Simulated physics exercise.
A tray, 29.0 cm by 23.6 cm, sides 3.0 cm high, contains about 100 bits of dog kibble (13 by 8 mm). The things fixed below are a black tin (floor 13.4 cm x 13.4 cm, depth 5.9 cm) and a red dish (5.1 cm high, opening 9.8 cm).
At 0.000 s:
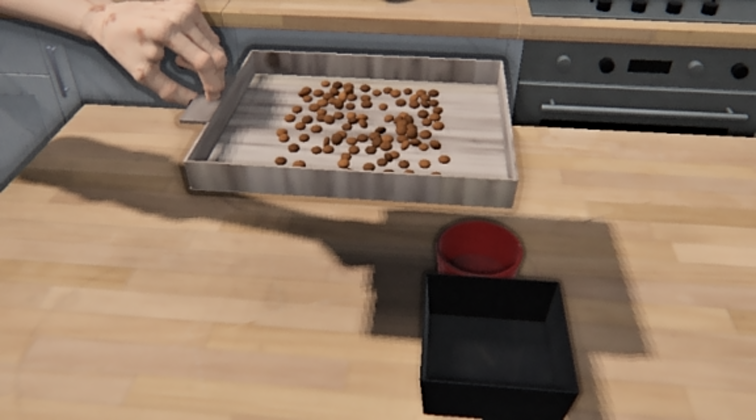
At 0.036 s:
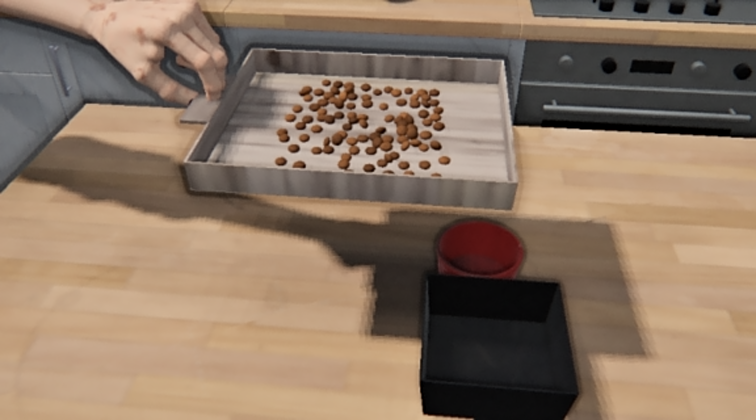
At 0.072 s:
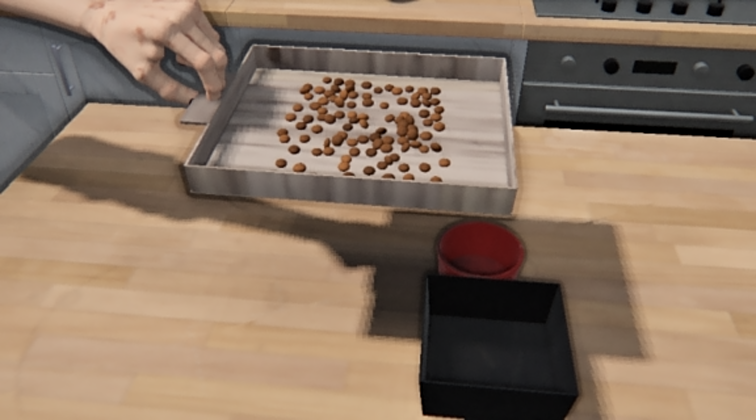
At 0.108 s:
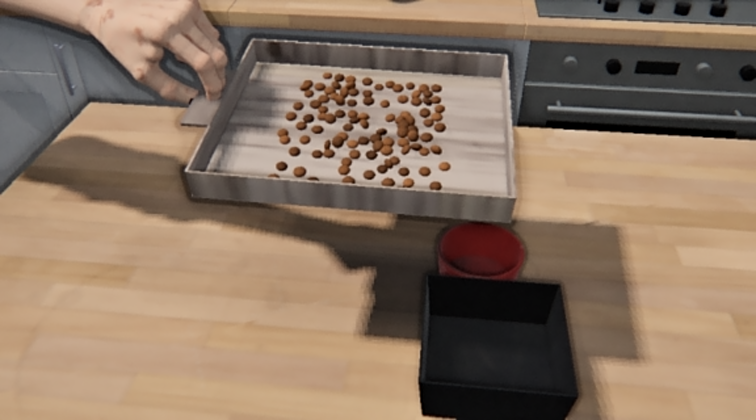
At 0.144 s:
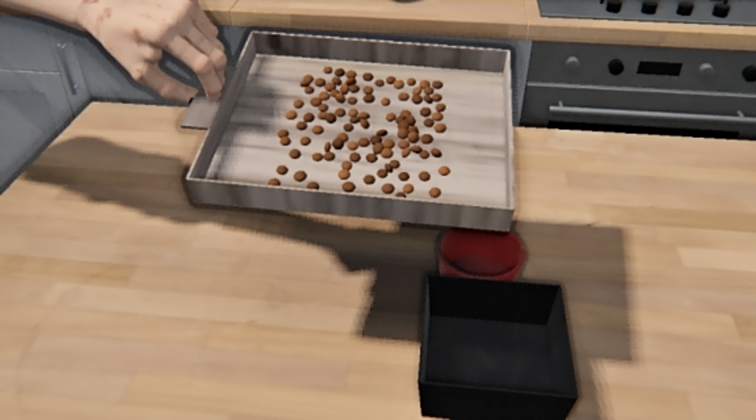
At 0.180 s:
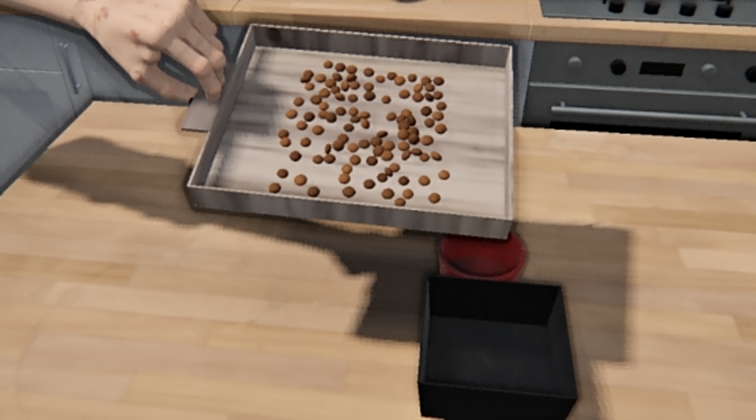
Kitchen counter, a hand at the left beside a tray of brown kibble gradually tilting forward near a red dish and black tin.
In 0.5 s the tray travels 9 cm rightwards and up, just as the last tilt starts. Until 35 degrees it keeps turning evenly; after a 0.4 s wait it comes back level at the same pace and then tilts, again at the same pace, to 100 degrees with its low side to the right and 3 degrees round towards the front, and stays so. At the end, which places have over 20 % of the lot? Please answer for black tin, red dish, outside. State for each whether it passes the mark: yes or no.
Result: Black tin yes; red dish no; outside no.
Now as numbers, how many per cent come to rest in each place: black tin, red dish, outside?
Black tin 55; red dish 5; outside 15.
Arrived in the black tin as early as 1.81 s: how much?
0 %.
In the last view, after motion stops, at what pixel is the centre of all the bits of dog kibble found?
At about (475, 329).
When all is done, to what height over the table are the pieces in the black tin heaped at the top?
I'd put it at some 1.5 centimetres.
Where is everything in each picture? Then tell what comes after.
The first frame shows tray at (348, 173); tilt 0 degrees; leading edge at (508, 112); middle of the load at (363, 124); black tin at (495, 327); red dish at (479, 247).
The second frame shows tray at (348, 175); tilt 1 degrees; leading edge at (509, 113); middle of the load at (364, 124).
The third frame shows tray at (348, 179); tilt 3 degrees; leading edge at (510, 114); middle of the load at (364, 124).
The fourth frame shows tray at (348, 187); tilt 6 degrees; low side front; leading edge at (510, 117); middle of the load at (365, 124).
The fifth frame shows tray at (348, 196); tilt 11 degrees; low side front; leading edge at (511, 120); middle of the load at (365, 124).
The sixth frame shows tray at (348, 204); tilt 15 degrees; low side front; leading edge at (512, 123); middle of the load at (365, 124); black tin at (495, 331); red dish at (482, 249). It turns about 125 degrees a second.
After 0.81 s, tilt 35 degrees; tray 100 %; middle of all pieces on or above the table near (372, 216).
Then, at 1.33 s, tilt 9 degrees; tray 100 %; middle of all pieces on or above the table near (388, 176).
Then, at 1.81 s, tilt 69 degrees; tray 85 %, in the air 10 %; middle of all pieces on or above the table near (505, 242).
Then, at 2.27 s, tilt 100 degrees; tray 45 %, outside 10 %, black tin 35 %, red dish 5 %; middle of all pieces on or above the table near (475, 296).
In the end, at 3.4 s, tray 25 %, outside 15 %, black tin 55 %, red dish 5 %.
